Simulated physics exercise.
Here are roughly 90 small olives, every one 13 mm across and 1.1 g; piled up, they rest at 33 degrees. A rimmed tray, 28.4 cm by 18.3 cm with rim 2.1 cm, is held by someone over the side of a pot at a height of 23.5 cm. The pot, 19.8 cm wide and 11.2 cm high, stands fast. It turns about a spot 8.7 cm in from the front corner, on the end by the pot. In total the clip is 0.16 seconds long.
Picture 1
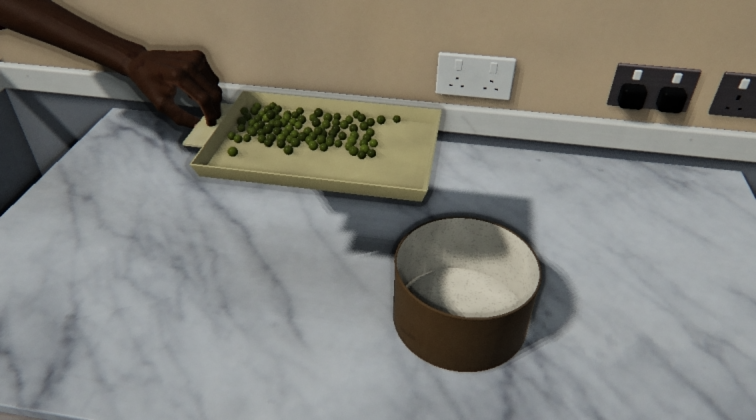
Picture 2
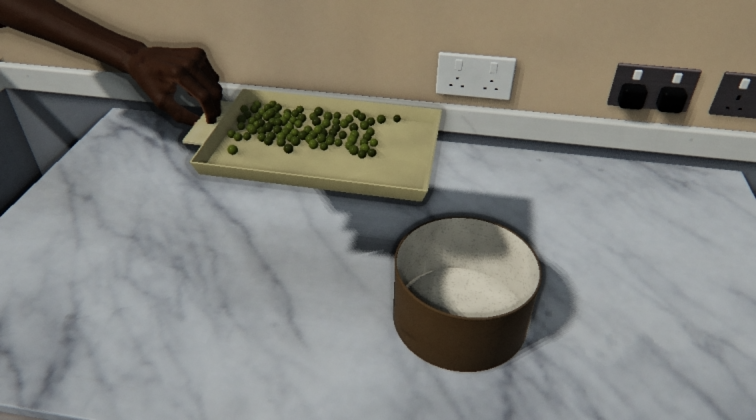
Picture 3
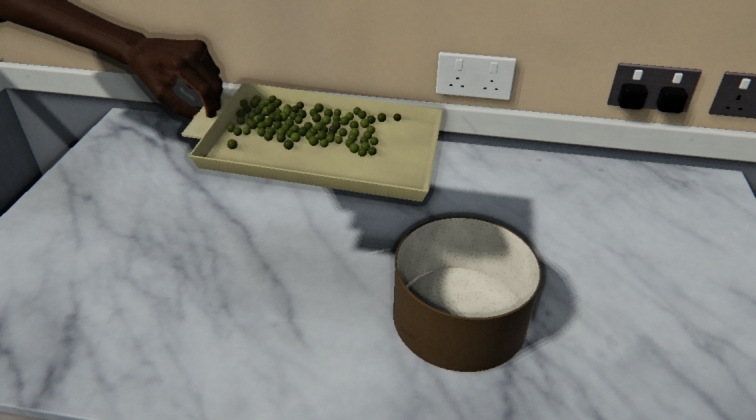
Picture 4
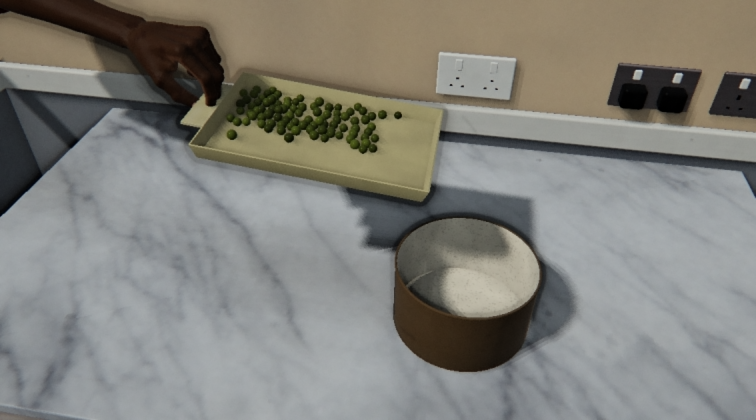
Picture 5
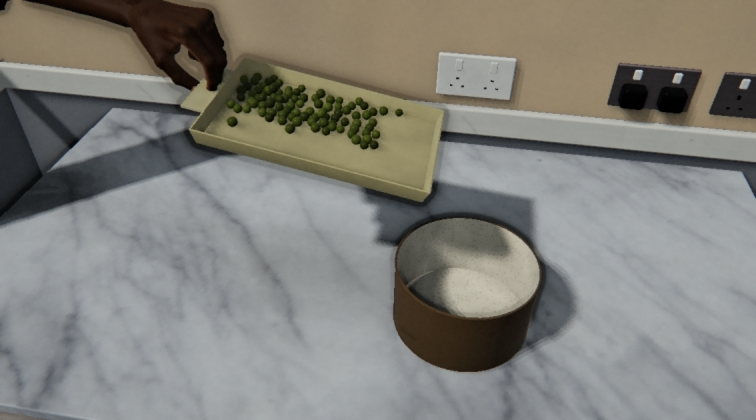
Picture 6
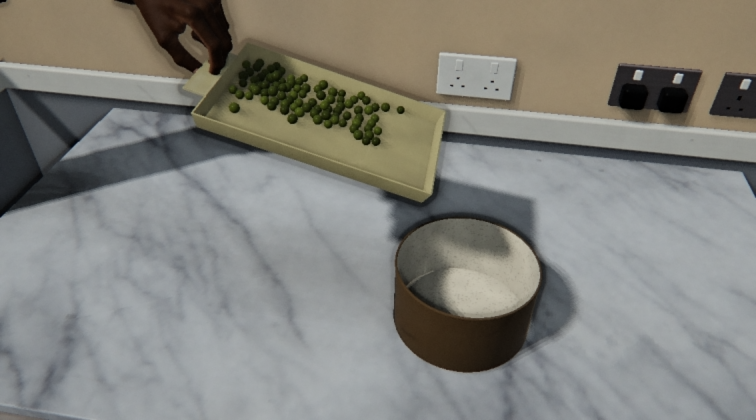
To begin with, a hand holds a shallow rimmed tray of small green olives almost level above a marble counter, behind and to the left of a round brown pot. The hand then raises the tray's left end, slanting it gradually down toward the right, while the pot stays still.
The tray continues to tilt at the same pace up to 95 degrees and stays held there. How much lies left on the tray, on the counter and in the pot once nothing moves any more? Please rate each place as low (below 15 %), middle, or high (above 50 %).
Left on the tray: Low, counter: Middle, pot: High.
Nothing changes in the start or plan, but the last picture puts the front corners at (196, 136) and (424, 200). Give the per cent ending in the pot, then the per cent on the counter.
Pot 80, counter 20.
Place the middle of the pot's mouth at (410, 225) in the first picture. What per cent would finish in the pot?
It would come to around 25 percent.
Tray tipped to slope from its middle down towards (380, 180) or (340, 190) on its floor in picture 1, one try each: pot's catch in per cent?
95 and 30 %.
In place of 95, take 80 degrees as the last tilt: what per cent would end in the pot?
Roughly 55 %.
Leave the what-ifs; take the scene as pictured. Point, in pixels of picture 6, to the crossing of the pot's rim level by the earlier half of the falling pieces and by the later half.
The first half passes near (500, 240) and the second half near (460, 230).
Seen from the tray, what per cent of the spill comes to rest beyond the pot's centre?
Share past the middle: Roughly 90 percent.
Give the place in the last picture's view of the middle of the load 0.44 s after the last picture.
Estimated centre of load: Around (453, 147).
Then, 0.26 s after the last picture, tilt 55 degrees; the tray holds 100 %, the pot 0 %.
Then, 0.44 s after the last picture, tilt 83 degrees; the tray holds 90 %, the pot 0 %.
Then, 0.73 s after the last picture, tilt 95 degrees; the tray holds 0 %, the pot 55 %.
In the end, tray 0 %, counter 35 %, pot 65 %.
